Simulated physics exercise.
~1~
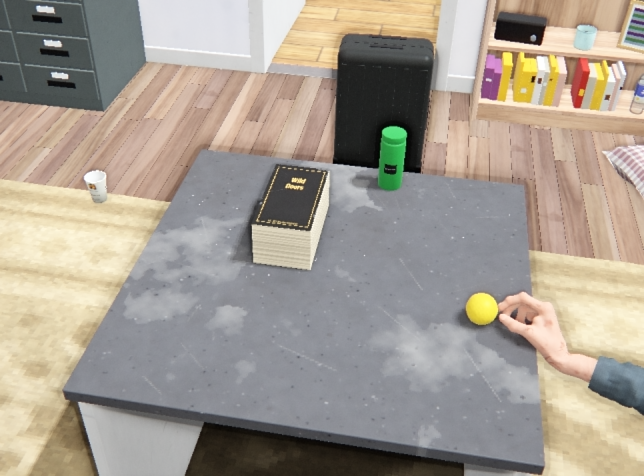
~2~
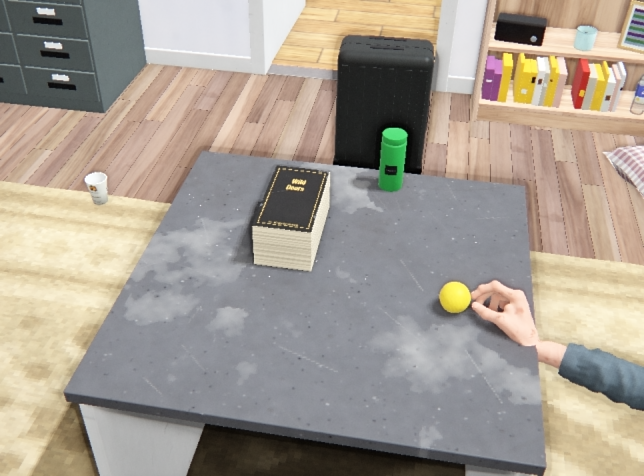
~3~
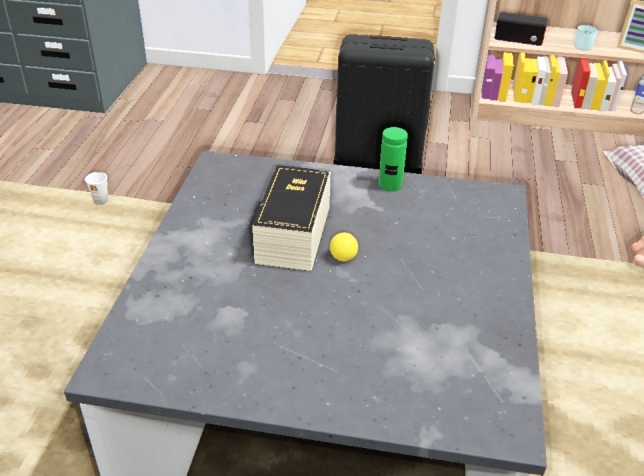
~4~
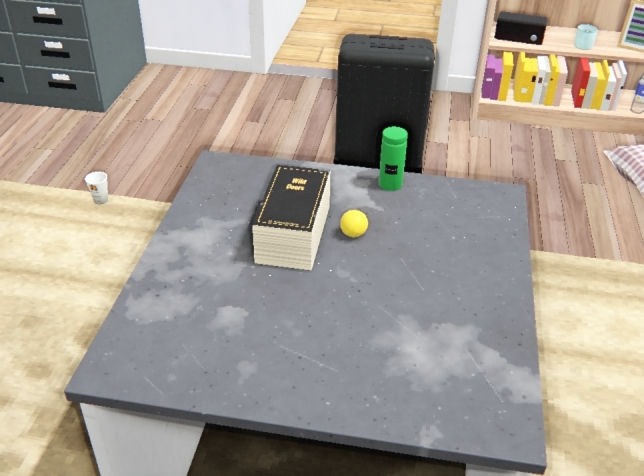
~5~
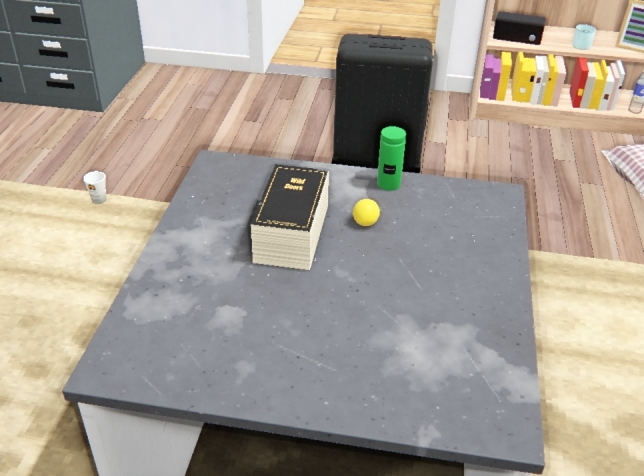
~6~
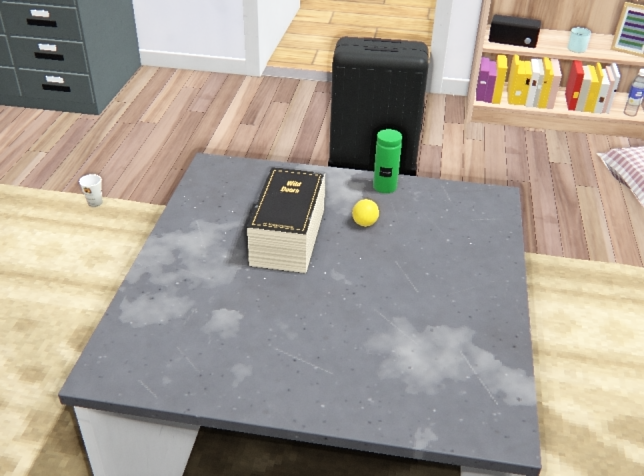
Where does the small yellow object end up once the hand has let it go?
It stays on top of the table, coming to rest between the black book and the green container.
